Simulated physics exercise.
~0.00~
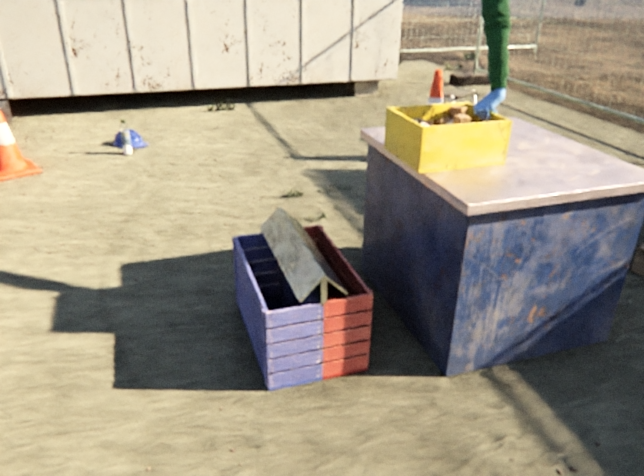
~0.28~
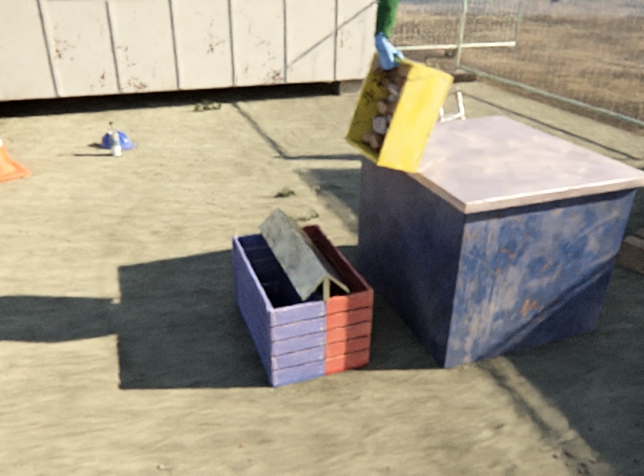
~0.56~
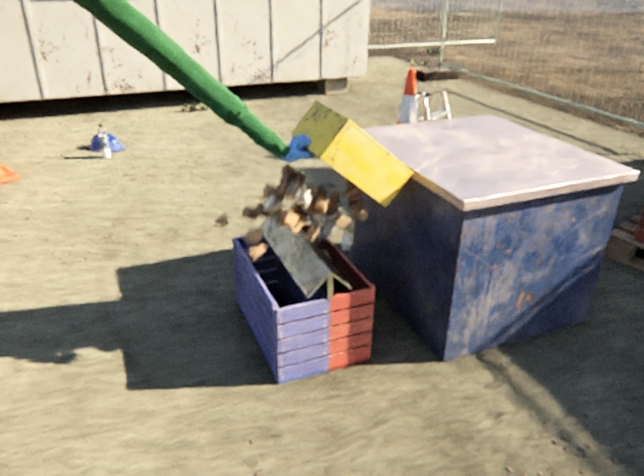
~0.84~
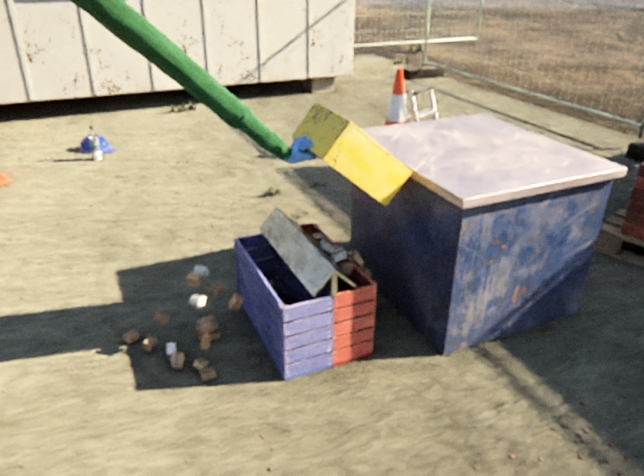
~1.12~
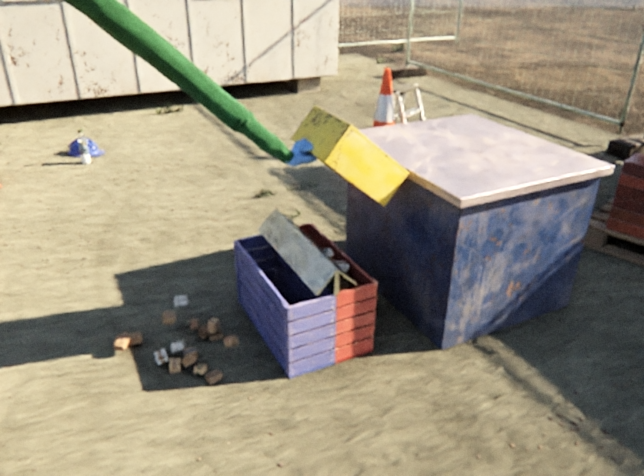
In a sandy yard, a green arm tips small blocks over two bins, spilling some.
